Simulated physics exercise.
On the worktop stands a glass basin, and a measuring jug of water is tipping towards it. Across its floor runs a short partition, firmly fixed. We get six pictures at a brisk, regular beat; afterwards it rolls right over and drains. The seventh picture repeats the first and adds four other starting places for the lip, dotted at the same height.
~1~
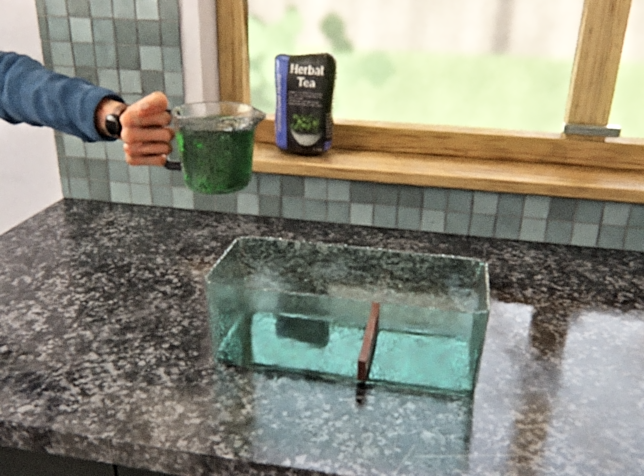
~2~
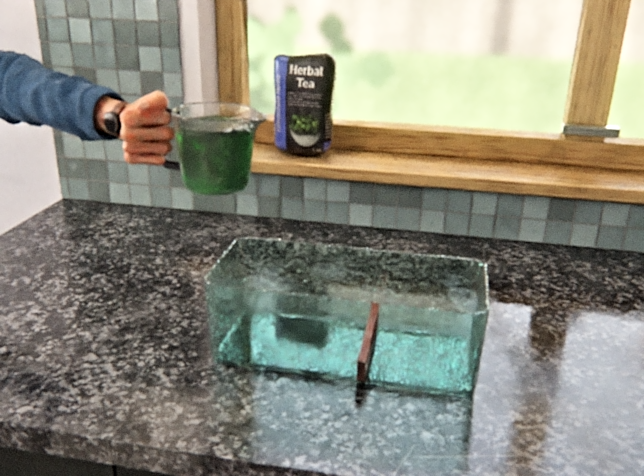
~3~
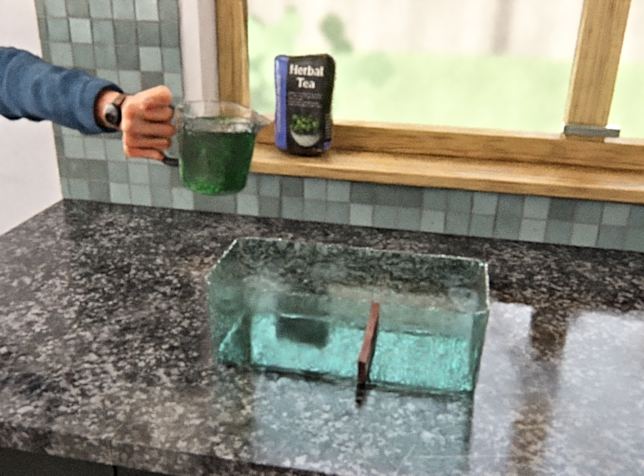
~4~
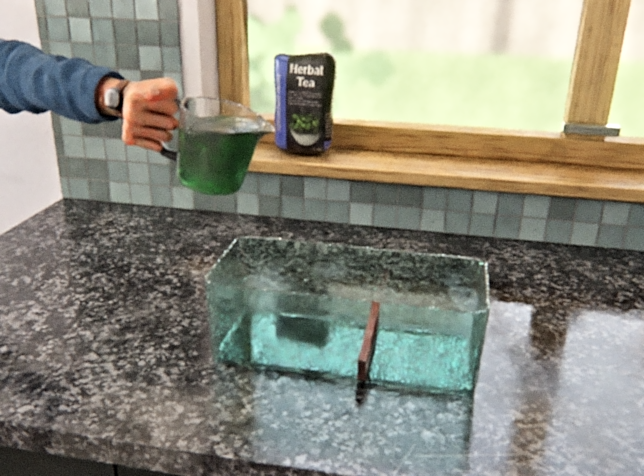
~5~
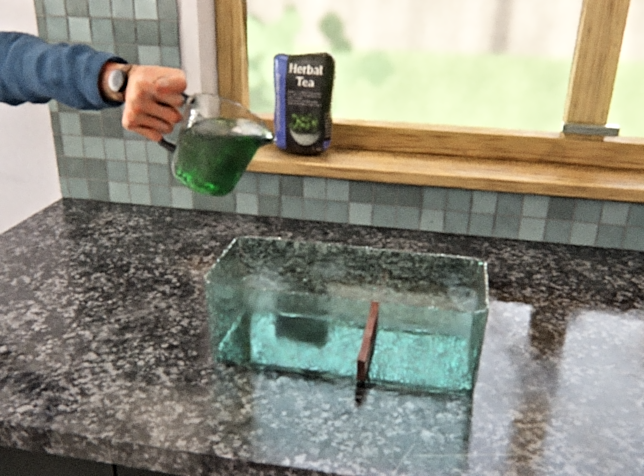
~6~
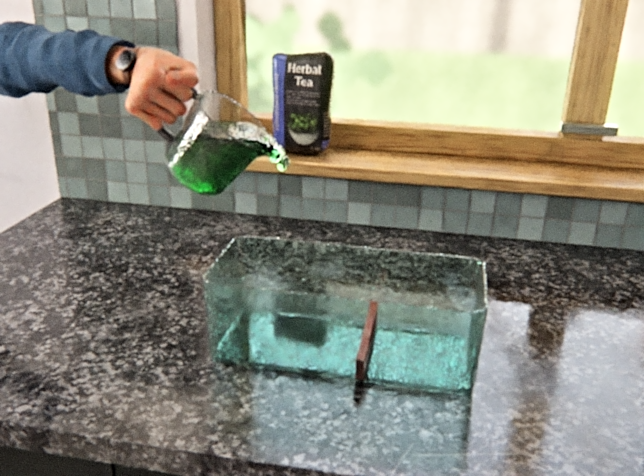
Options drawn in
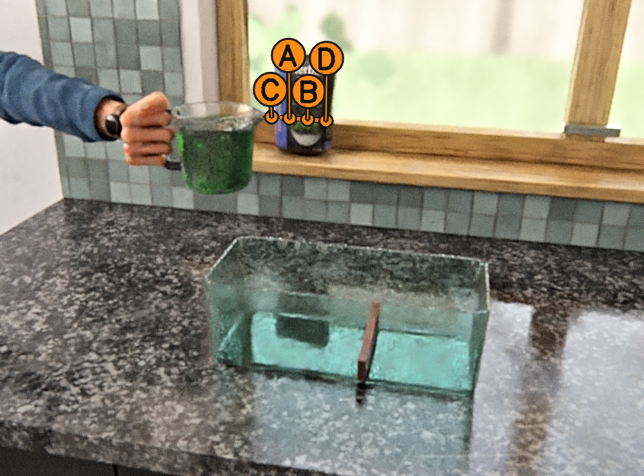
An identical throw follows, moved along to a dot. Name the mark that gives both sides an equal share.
Choose D.
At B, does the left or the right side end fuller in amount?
The left one.
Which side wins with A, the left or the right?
The left side.
In orange, A at (289, 118); B at (307, 119); C at (271, 117); D at (325, 120).
If A is chosen, about 86 % ends left of the wall and 10 % right of it; 3 % is lost outside.
If B is chosen, about 81 % ends left of the wall and 16 % right of it; 3 % is lost outside.
If C is chosen, about 86 % ends left of the wall and 13 % right of it.
If D is chosen, about 50 % ends left of the wall and 49 % right of it.
